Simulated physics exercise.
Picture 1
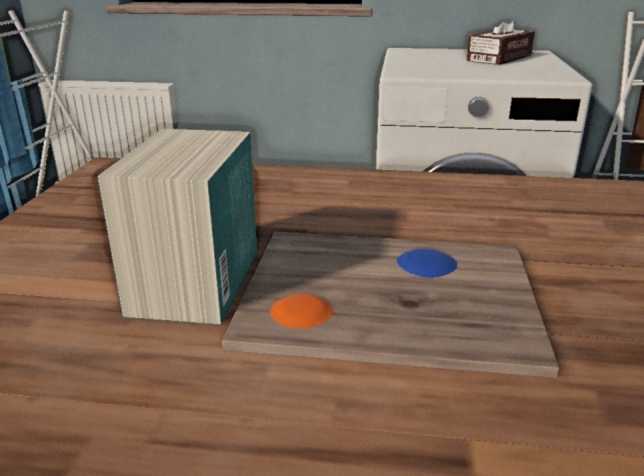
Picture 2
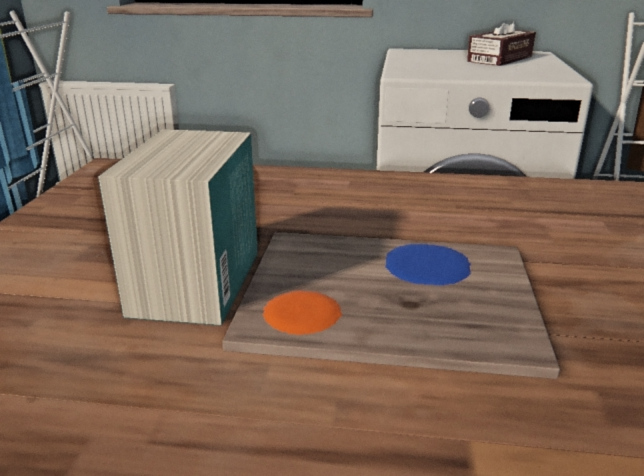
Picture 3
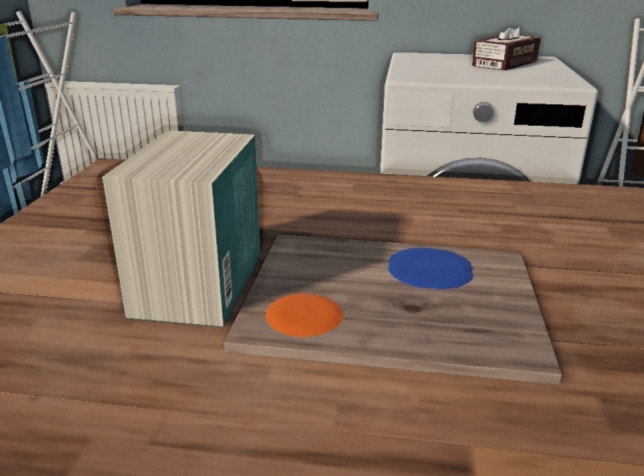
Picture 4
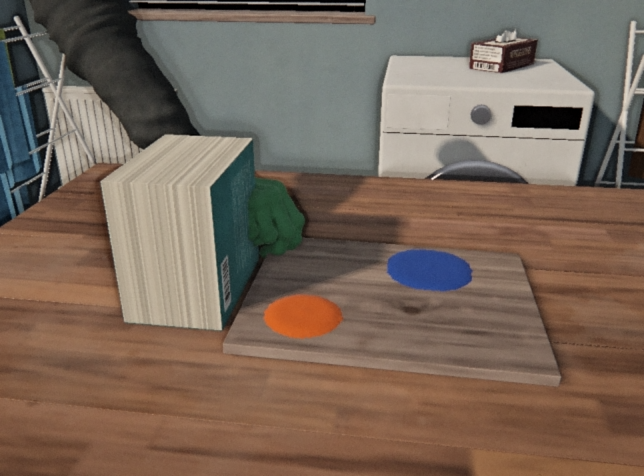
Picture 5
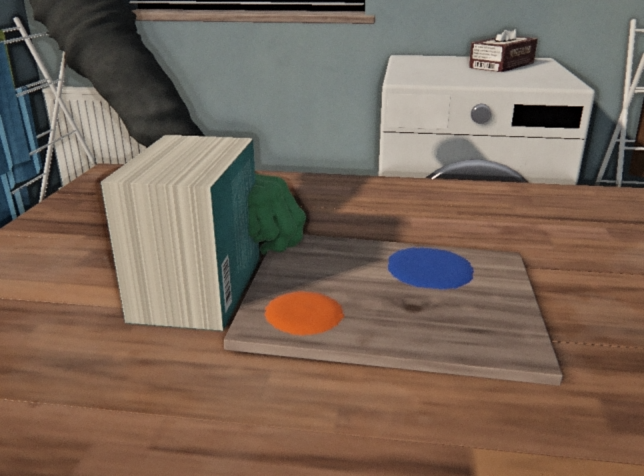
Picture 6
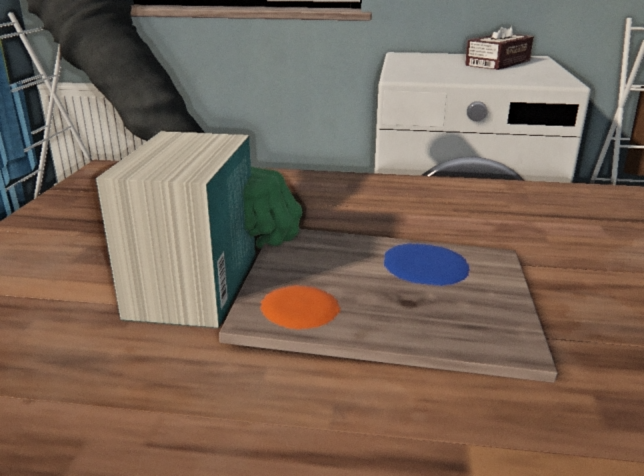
Orange and blue sauces spreading flat on a wooden board beside a thick book, then a green-gloved hand appearing behind it.
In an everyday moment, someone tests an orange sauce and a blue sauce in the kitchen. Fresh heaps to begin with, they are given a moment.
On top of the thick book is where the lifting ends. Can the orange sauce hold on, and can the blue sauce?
Watch the orange sauce - it hangs on; the blue sauce drops off.
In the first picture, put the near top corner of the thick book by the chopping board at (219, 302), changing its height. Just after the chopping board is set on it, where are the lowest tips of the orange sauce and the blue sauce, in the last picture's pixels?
At (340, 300), then at (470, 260).
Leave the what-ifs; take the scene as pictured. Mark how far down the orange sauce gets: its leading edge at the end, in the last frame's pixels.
It finishes around (447, 262).
Shortly, slope about 34°; the orange sauce has crept a little; the blue sauce is dripping off the low end.
Then, the orange sauce has crept down a long way; the blue sauce is dripping off the low end.
At the finish, slope about 34°; the orange sauce has crept down a long way; the blue sauce is dripping off the low end.
